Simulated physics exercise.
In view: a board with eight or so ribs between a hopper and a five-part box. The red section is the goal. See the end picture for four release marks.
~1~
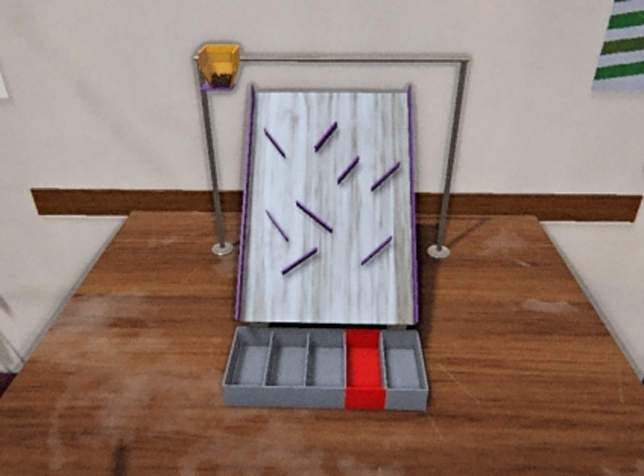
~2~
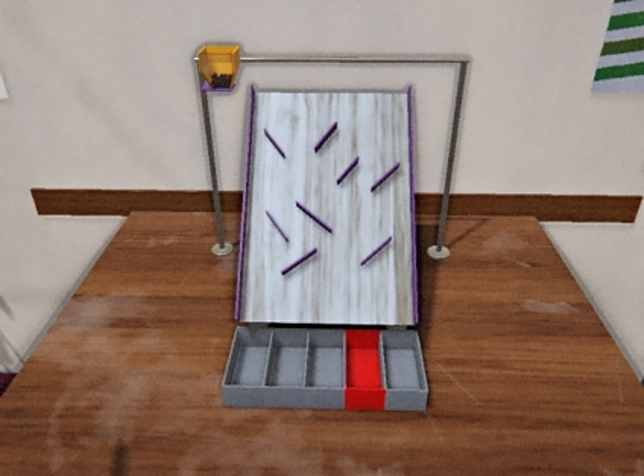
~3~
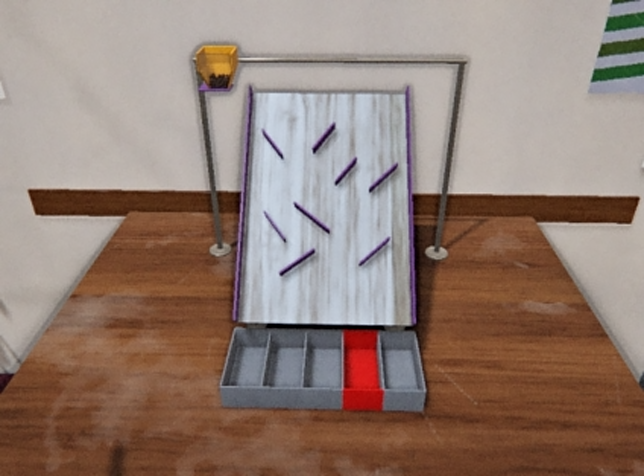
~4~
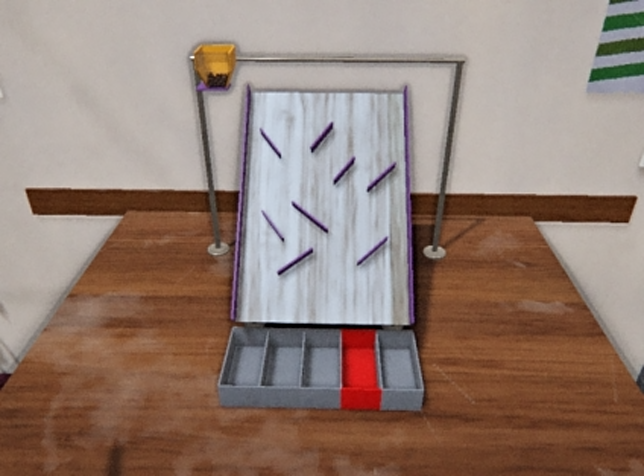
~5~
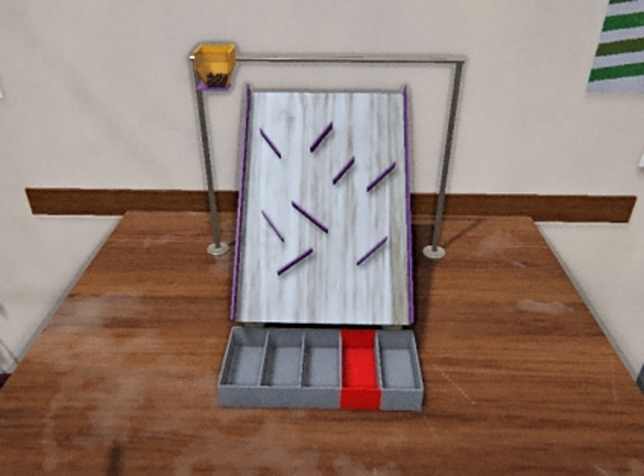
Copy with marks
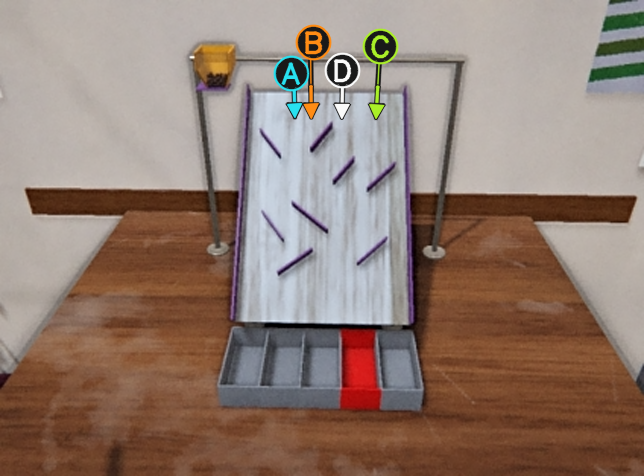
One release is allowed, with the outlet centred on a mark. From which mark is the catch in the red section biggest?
Take D.
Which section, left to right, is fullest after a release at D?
The fourth.
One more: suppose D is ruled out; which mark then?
It is A.
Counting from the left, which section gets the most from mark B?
The first.
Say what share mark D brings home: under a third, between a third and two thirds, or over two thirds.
Between a third and two thirds.
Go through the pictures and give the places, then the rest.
Hopper at (222, 79), chocolate balls, door shut, in the first picture.
Ribs (264, 128) to (284, 153), (315, 147) to (336, 122), (338, 180) to (359, 156), in the second picture.
Ribs (370, 188) to (398, 163), (264, 211) to (285, 239), (294, 202) to (330, 230), in the third picture.
Ribs (277, 272) to (312, 248), (358, 262) to (388, 236), in the fourth picture.
Red section at (361, 397), number 4 of 5 from the left, in the fifth picture.
On the marked copy, mark A meets the board at (294, 112); mark B meets the board at (311, 112); mark C meets the board at (376, 113); mark D meets the board at (341, 113).
For mark A, about a quarter in the red section, about two thirds in other sections, a small part outside the box.
For mark B, a stray few in the red section, nearly all in other sections, a small part outside the box.
For mark C, a small part in the red section, most in other sections, a small part outside the box.
For mark D, about half in the red section, about a third in other sections, a small part outside the box.
